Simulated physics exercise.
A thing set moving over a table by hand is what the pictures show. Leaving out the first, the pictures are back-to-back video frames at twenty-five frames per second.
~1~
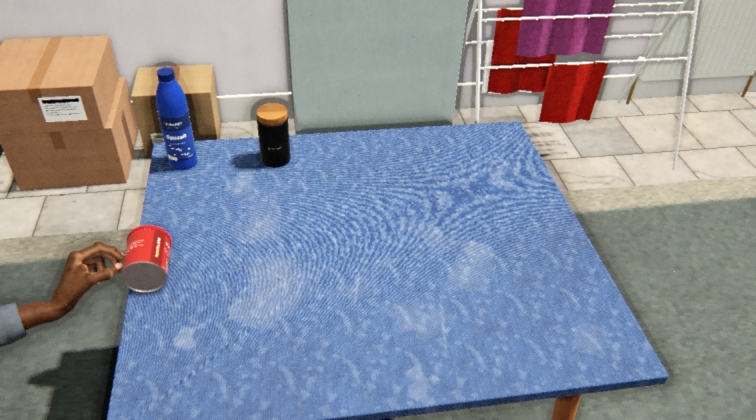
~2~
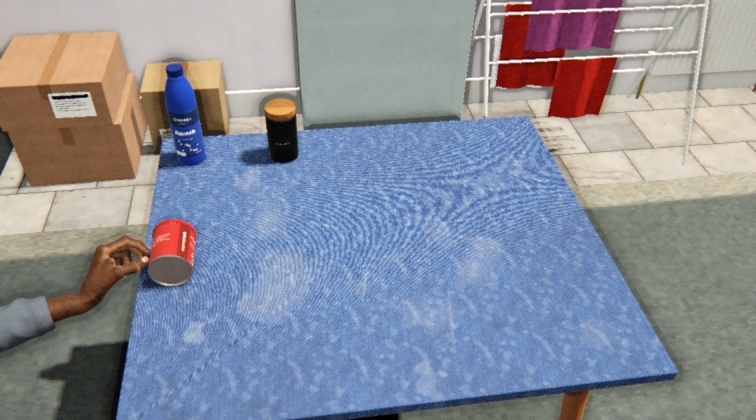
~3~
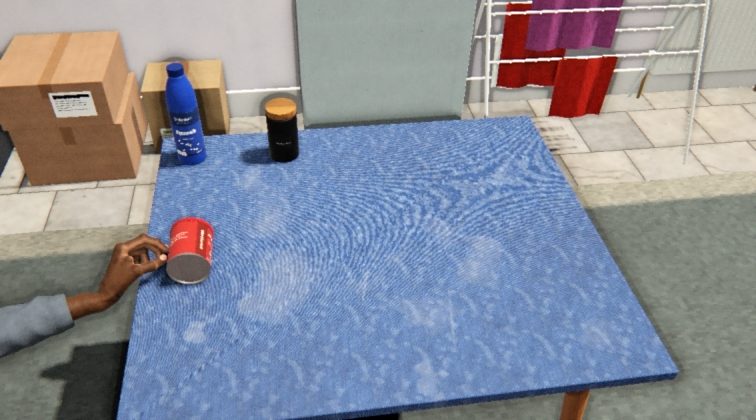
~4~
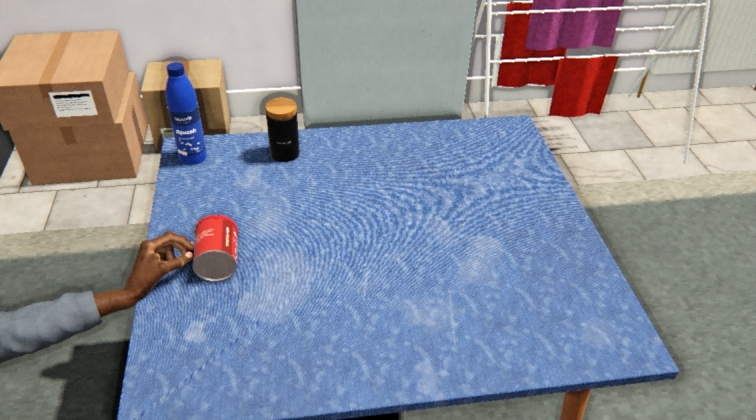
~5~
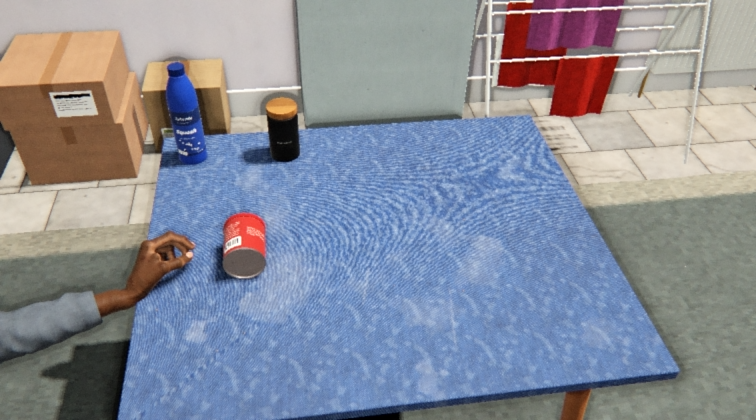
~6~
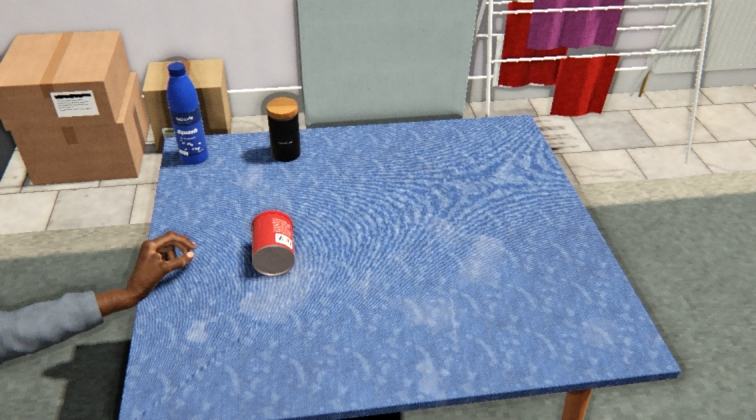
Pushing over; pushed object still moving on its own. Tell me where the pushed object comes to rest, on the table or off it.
It rests off the table.
Then, 0.40 s on from there, red tin shifted well along near (505, 223).
Then, 0.80 s on from there, red tin now off the table.
In the end, off the table, red tin.
